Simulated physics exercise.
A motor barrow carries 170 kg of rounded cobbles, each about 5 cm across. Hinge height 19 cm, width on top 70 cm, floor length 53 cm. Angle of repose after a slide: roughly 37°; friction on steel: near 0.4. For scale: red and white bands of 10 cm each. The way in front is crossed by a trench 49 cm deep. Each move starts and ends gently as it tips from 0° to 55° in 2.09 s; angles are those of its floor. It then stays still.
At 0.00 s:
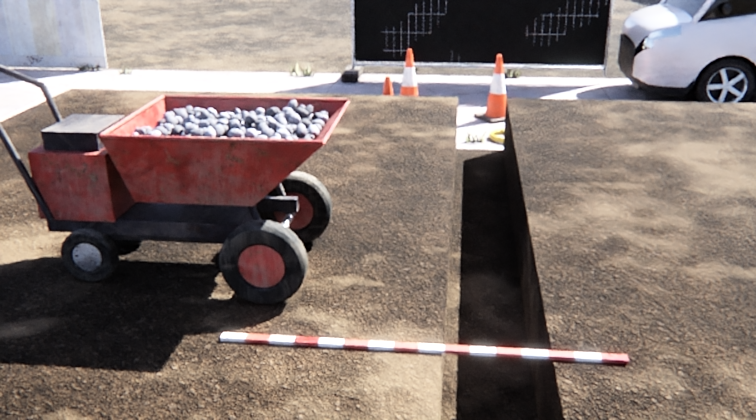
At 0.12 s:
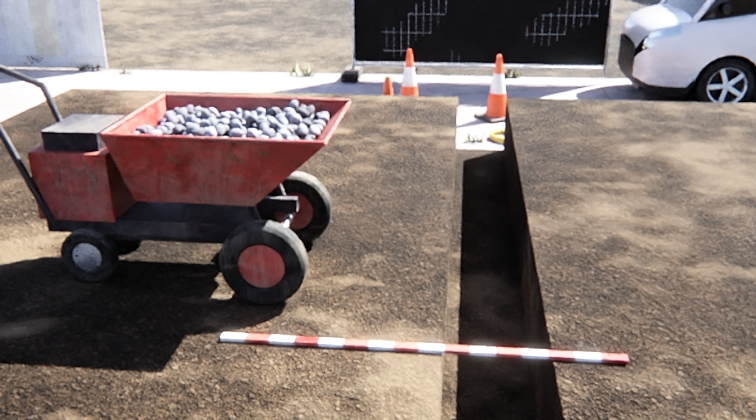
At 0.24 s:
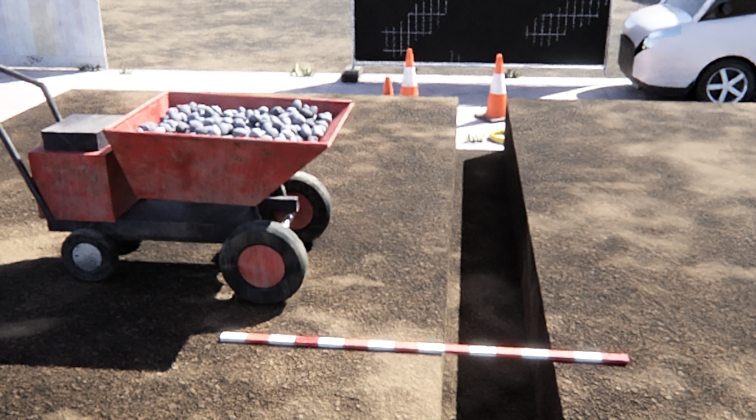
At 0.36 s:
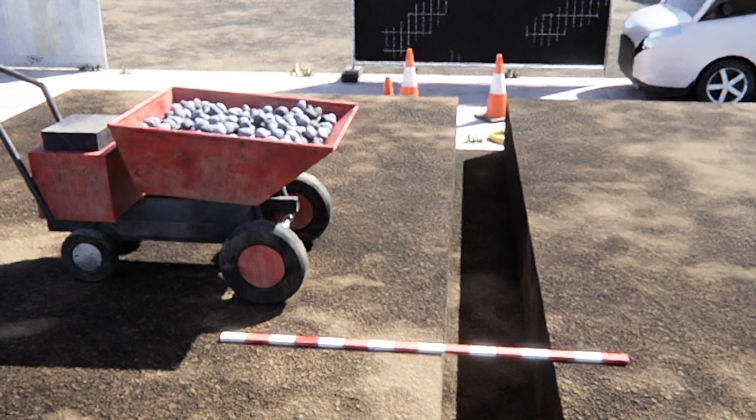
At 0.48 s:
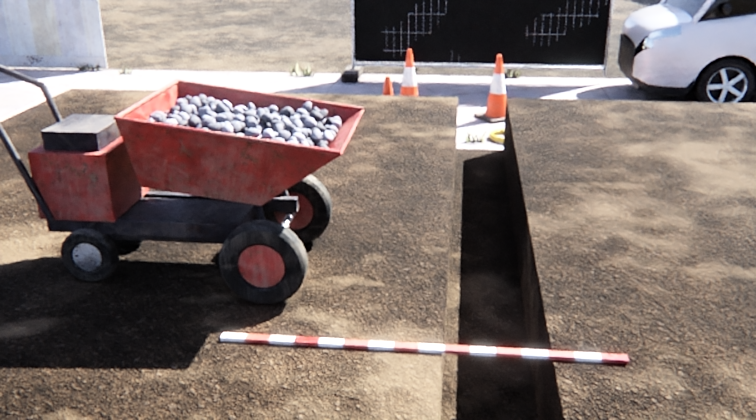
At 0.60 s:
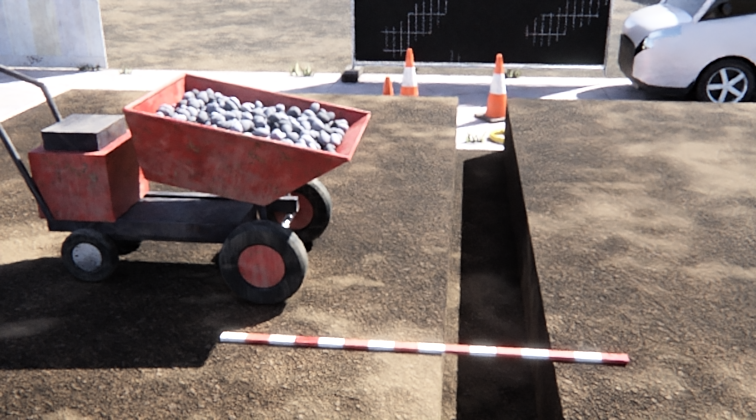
To begin with, a red motor barrow loaded with grey rounded stones stands level on brown ground, left of a narrow trench with a red and white striped pole lying across it. Then its skip slowly tilts a little toward the right, the rear rising while the wheels stay still.
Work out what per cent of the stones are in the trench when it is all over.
It comes to roughly 68 per cent.
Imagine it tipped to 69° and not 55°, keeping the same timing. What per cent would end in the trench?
It would be close to 80 percent.
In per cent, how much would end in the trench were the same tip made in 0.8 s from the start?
Close to 75 percent, then.
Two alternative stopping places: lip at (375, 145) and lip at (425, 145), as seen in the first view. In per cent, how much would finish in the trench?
From the first place around 85 per cent, from the other around 60.
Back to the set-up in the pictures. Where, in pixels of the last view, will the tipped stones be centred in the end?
I'd point somewhere around (479, 352).
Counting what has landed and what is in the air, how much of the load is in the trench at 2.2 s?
About 15 per cent by then.
After 1.6 s the floor is at 46°; 100 % in the skip; the foremost stones are at (398, 196).
After 2.2 s the floor is at 55°; 76 % in the skip, 11 % short of the trench, 13 % in the trench; the foremost stones are at (520, 370).
After 2.5 s the floor is at 55°; 51 % in the skip, 14 % short of the trench, 35 % in the trench; the foremost stones are at (528, 373).
After 4.5 s the floor is at 55°; 13 % in the skip, 19 % short of the trench, 68 % in the trench; the foremost stones are at (531, 379).
